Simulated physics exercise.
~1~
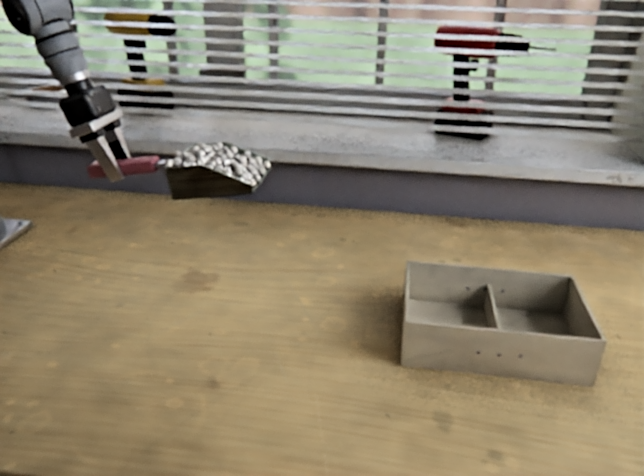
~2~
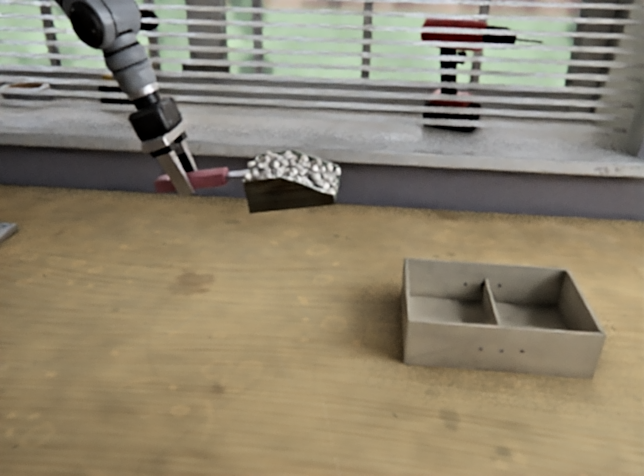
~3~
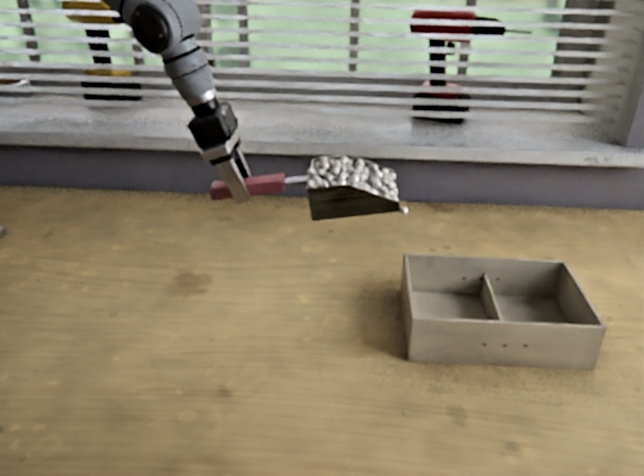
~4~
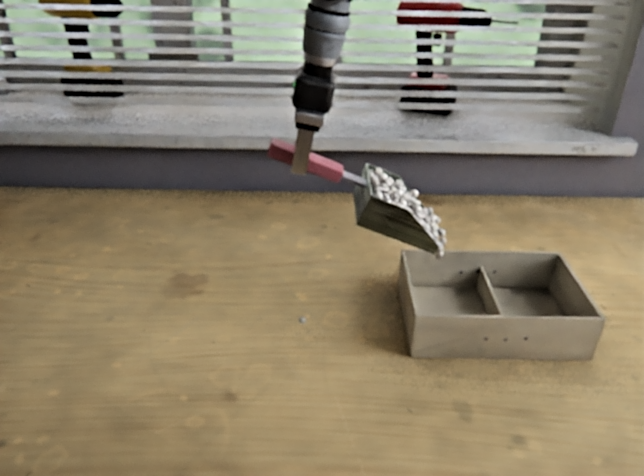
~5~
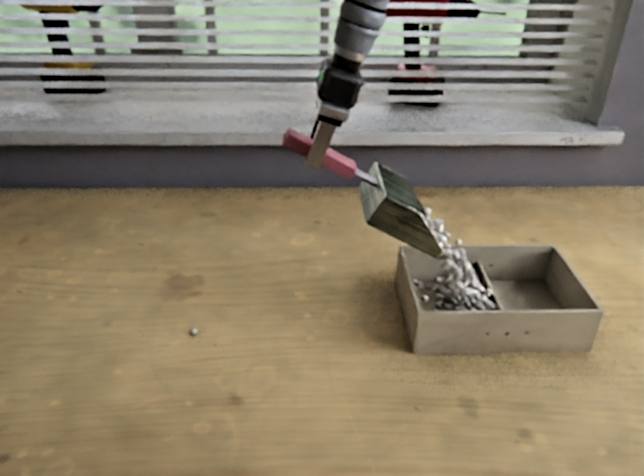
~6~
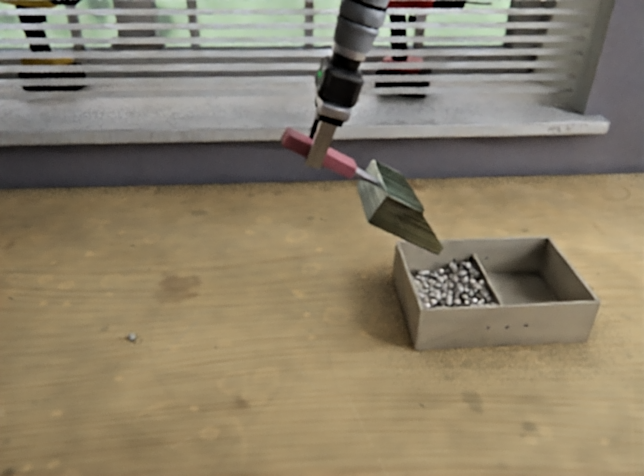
A wooden table top stands before a window with white blinds, seen from slightly above, with drills resting on the grey sill behind. On the left, a grey and black robot arm grips the red handle of a scoop heaped with silvery beads, while a grey open box with two compartments sits on the right. The arm carries the scoop rightwards towards the box, then tips it forward. The beads pour into the left compartment, though one stray bead lands on the table. Finally the emptied scoop hangs tilted beside the box, whose right compartment remains empty.
